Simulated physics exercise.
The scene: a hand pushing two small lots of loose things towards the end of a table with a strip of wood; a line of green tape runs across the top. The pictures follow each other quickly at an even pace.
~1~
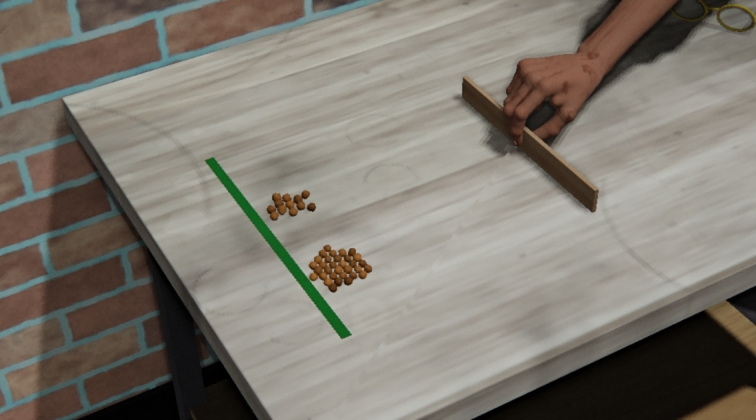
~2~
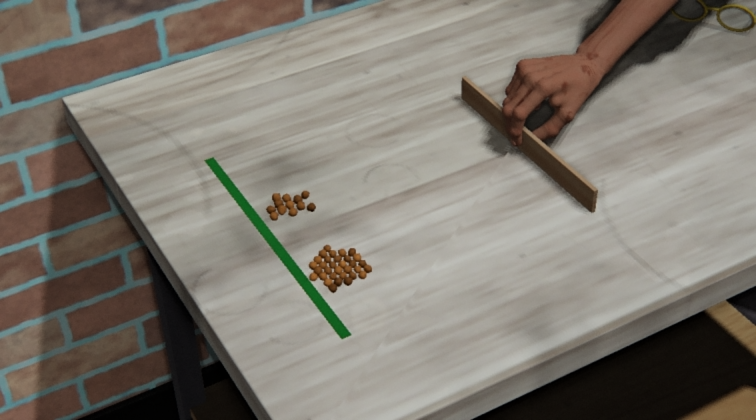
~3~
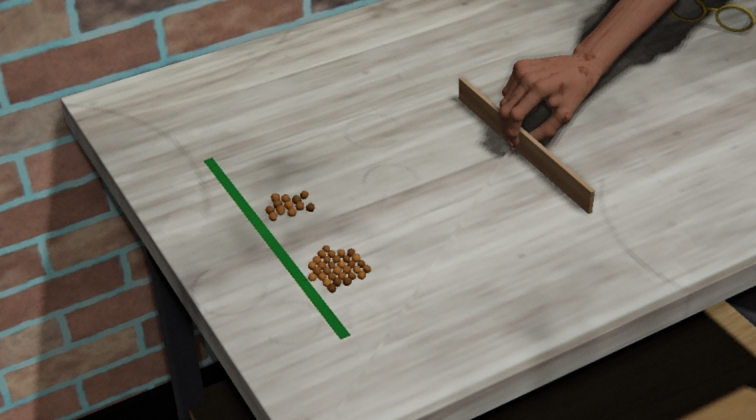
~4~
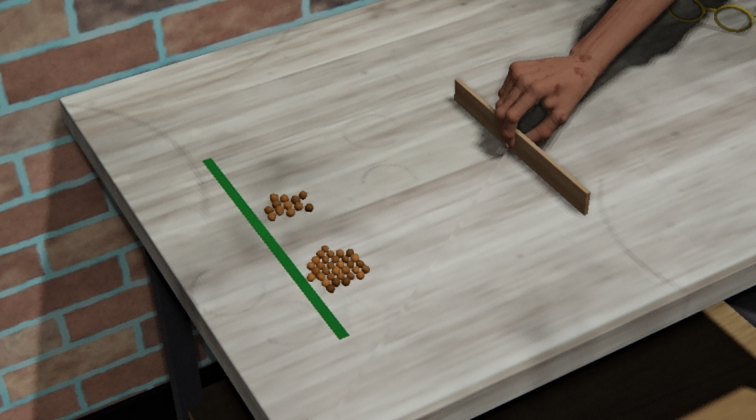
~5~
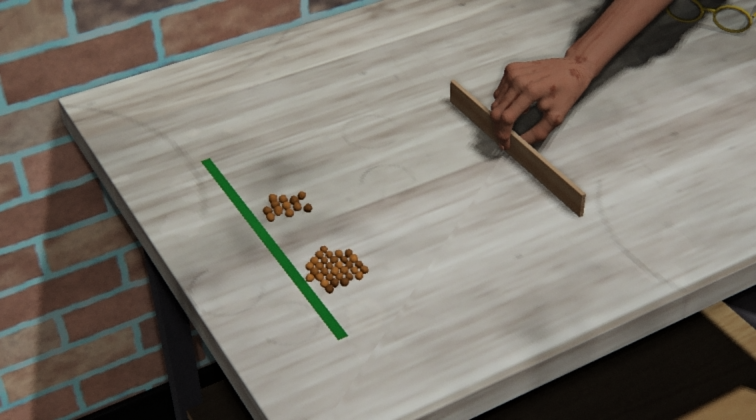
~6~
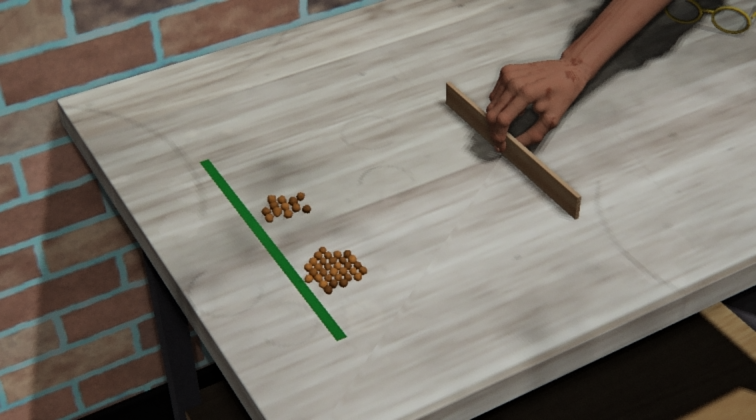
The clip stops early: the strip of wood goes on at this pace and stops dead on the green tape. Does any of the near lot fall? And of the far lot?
Here the near lot stays on top, and the far lot stays on top.
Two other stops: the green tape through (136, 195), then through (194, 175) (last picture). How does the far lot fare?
In the first try it sends some to the floor; in the second it stays on top.
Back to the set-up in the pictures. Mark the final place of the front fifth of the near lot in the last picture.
At about (267, 296).
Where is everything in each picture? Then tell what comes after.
Strip of wood at (585, 191), at rest; green tape at (215, 167), well back from the edge; edge at (181, 281); near lot at (338, 270), some roasted chickpeas; far lot at (290, 205), a few roasted chickpeas, in the first frame.
Strip of wood at (584, 191), at rest; far lot at (290, 205), in the second frame.
Strip of wood at (581, 192); near lot at (337, 270), in the third frame.
Strip of wood at (577, 194); far lot at (288, 206), in the fourth frame.
Strip of wood at (572, 195); near lot at (334, 271), in the fifth frame.
Strip of wood at (568, 198); green tape at (210, 169); edge at (176, 283); near lot at (333, 272); far lot at (285, 207), in the sixth frame.
Then, 2.10 s past the last view, strip of wood still moving, near (390, 180); near lot all on the table, its front near (308, 279); far lot all on the table, its front near (270, 218).
Then, 4.22 s past the last view, strip of wood stopped at the green tape; near lot all on the table, its front near (262, 297); far lot all on the table, its front near (238, 241).
Finally, strip of wood stopped at the green tape; near lot all on the table, its front near (262, 297); far lot all on the table, its front near (238, 241).
